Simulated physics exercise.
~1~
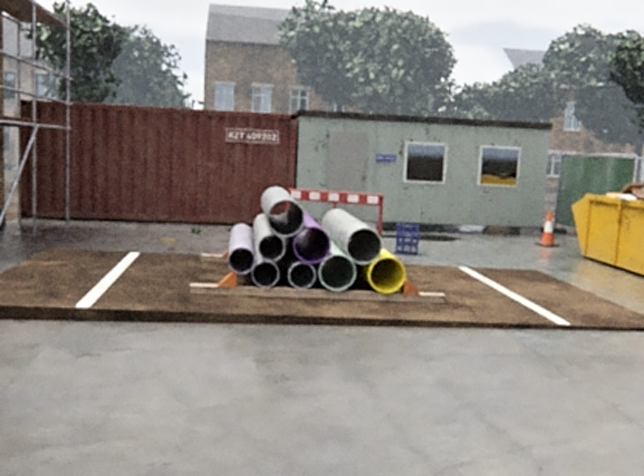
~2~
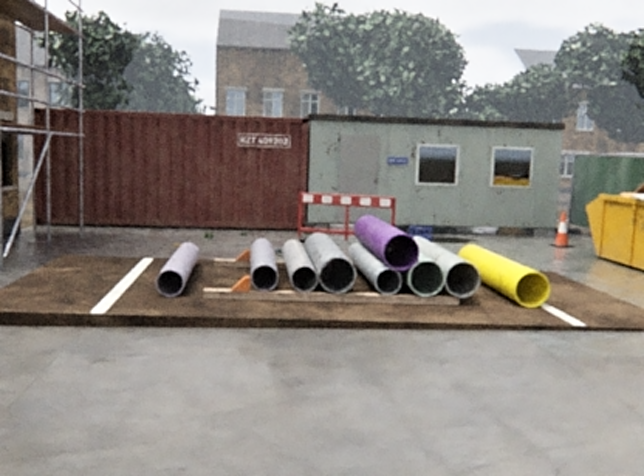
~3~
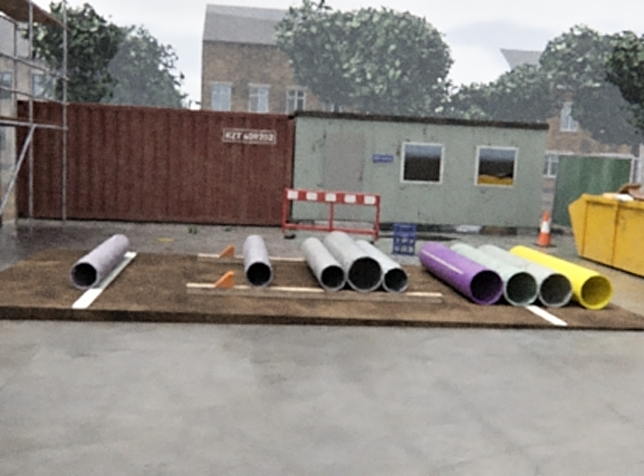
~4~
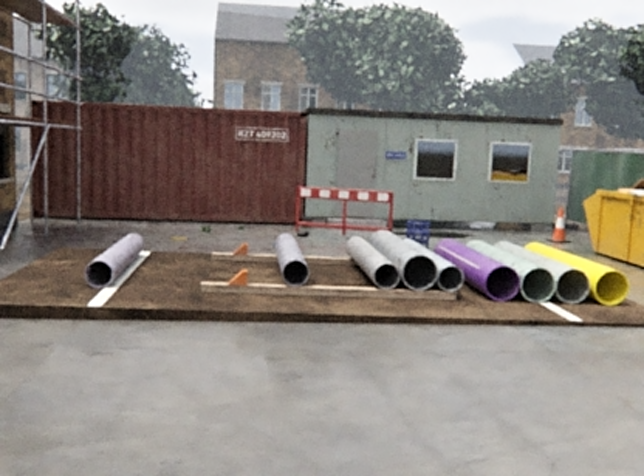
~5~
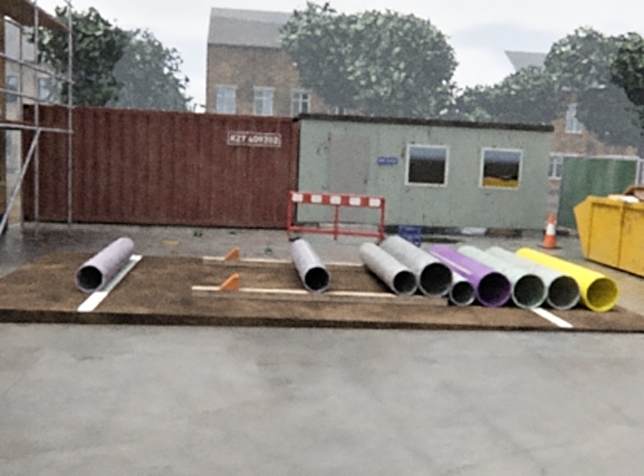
We see a stack of pipes on brown ground collapse and spread both ways, the yellow one rolling right past the white line and the purple one dropping down and rolling right. They come to rest in a scattered row, the purple pipe short of the line.
